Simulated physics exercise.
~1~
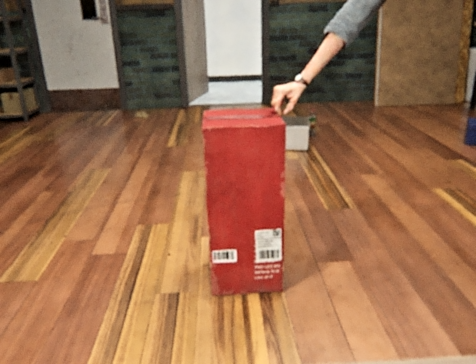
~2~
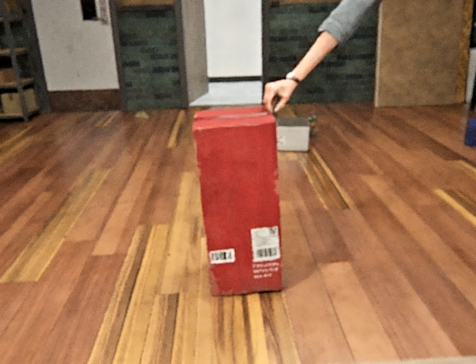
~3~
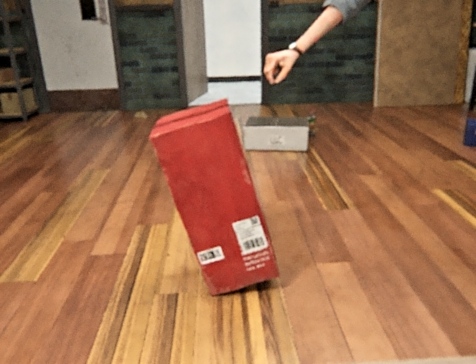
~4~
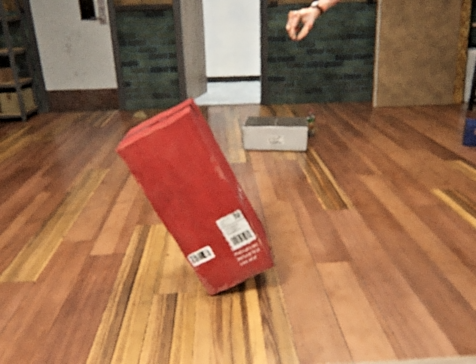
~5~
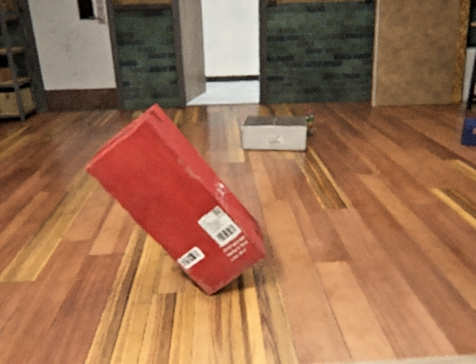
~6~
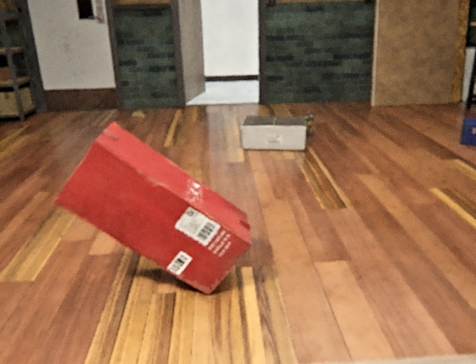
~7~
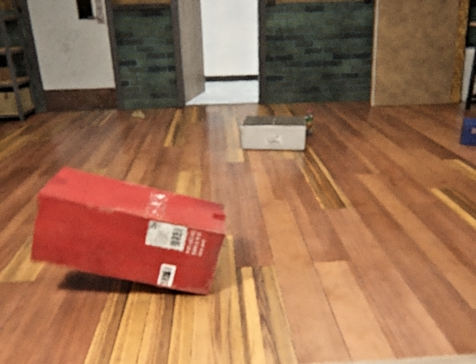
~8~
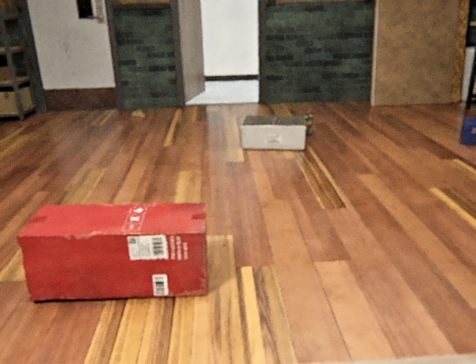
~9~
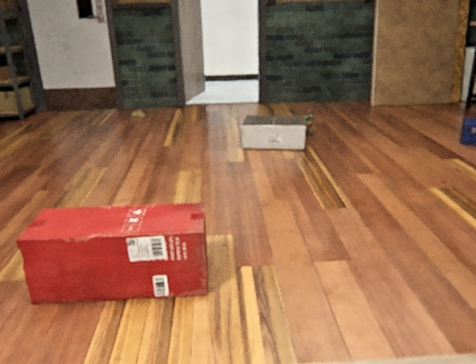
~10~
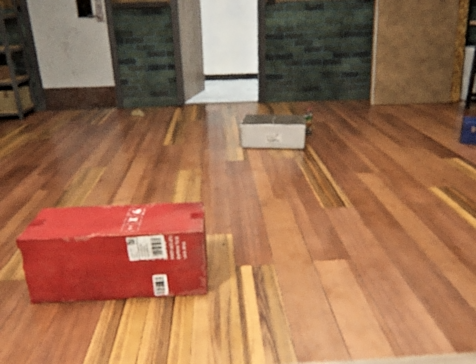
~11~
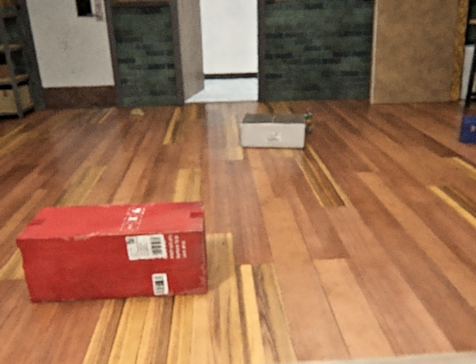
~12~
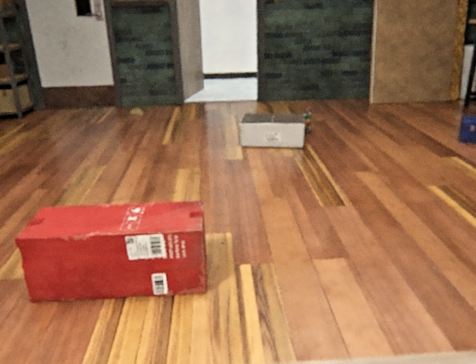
A hand tips an upright red parcel and lets go, and it topples left onto its side.
